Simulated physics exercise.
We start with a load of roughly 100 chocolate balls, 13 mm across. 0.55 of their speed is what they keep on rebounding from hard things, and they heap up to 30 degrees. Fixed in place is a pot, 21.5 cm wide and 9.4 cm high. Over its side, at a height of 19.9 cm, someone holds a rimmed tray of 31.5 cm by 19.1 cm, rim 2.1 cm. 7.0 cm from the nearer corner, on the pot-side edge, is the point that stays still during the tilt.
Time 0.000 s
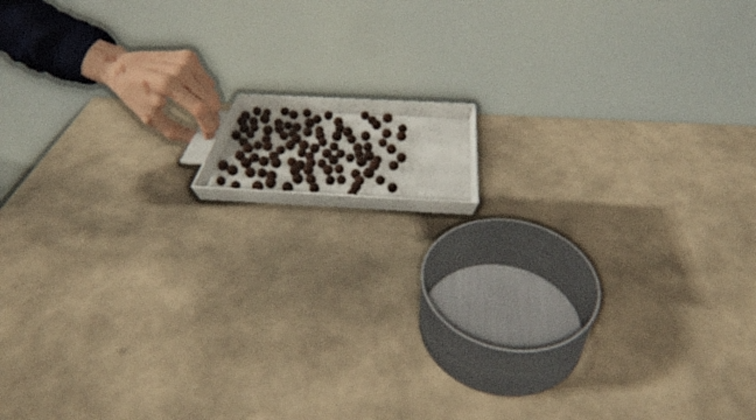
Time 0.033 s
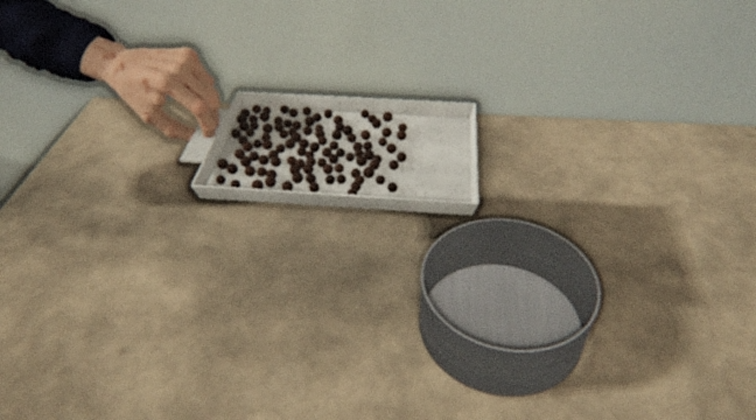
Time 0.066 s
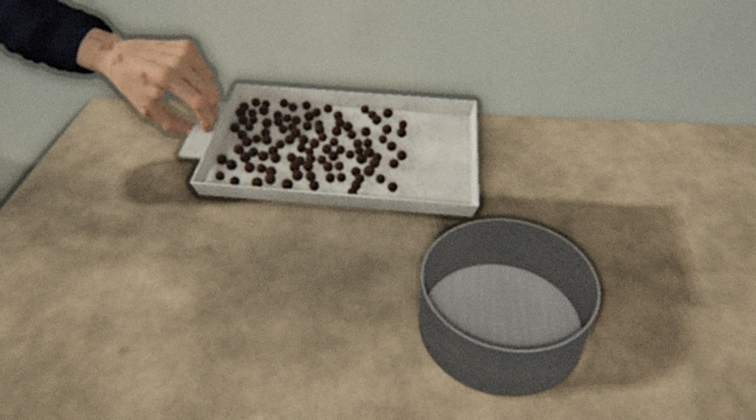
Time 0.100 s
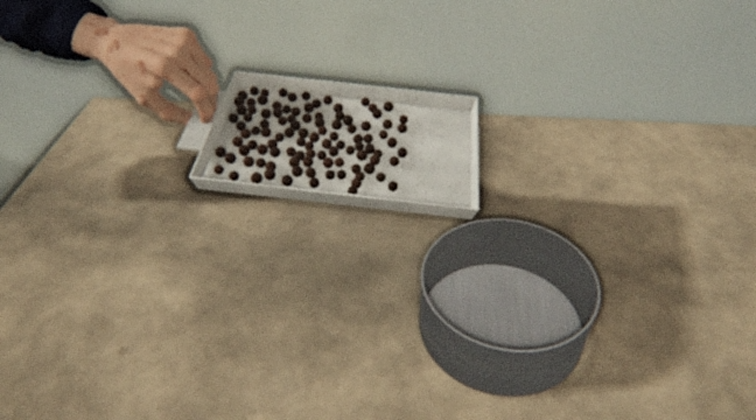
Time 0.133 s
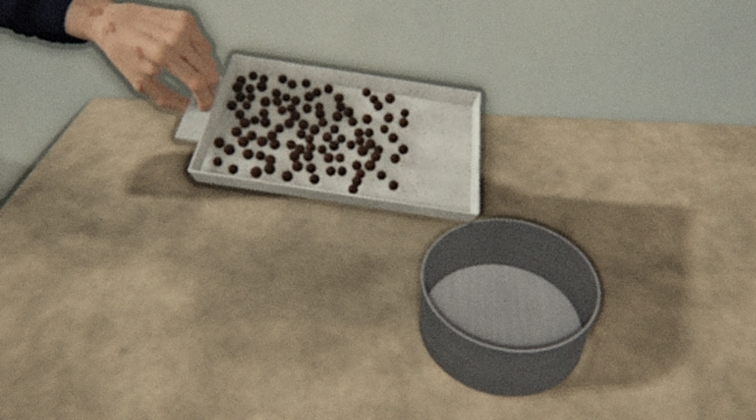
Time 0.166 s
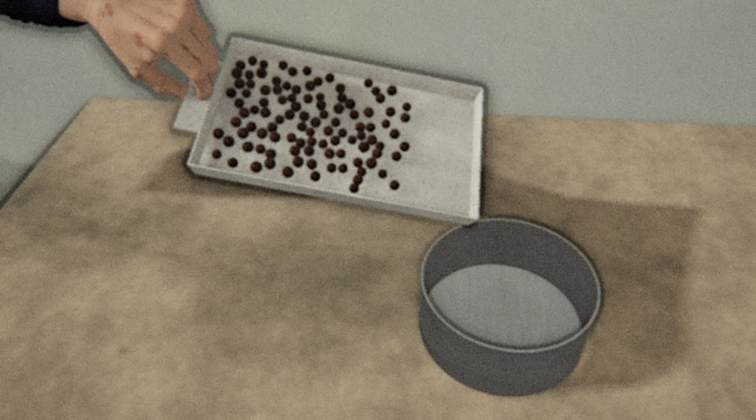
A hand lifts the left end of a white tray of dark balls beside a pot.
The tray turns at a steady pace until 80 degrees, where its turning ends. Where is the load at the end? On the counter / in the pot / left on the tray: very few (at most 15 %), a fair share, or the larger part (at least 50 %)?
Counter: A fair share; pot: The larger part; tray: Very few.
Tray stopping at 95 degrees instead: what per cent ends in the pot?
Around 75 in a hundred.
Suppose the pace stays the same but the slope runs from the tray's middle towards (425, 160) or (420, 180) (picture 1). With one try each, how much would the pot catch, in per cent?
Roughly 45 per cent on the first try and 95 per cent on the second.
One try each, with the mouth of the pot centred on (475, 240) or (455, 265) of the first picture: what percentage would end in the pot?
About 55 percent the first time and about 80 percent the second.
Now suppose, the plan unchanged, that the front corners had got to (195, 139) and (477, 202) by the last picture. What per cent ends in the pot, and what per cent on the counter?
Pot 75 % / counter 20 %.
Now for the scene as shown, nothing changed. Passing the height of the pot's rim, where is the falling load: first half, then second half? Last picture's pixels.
Early half: About (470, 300); late half: (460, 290).
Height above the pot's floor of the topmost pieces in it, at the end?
Close to 2.0 cm up.
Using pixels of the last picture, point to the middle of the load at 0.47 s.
Around (380, 178).
After 0.35 s, tilt 52 degrees; the tray holds 100 %, the pot 0 %.
After 0.47 s, tilt 73 degrees; the tray holds 100 %, the pot 0 %.
After 0.72 s, tilt 80 degrees; the tray holds 20 %, the pot 50 %.
By 2.0 s all is still; counter 25 %, pot 70 %, tray 5 %.
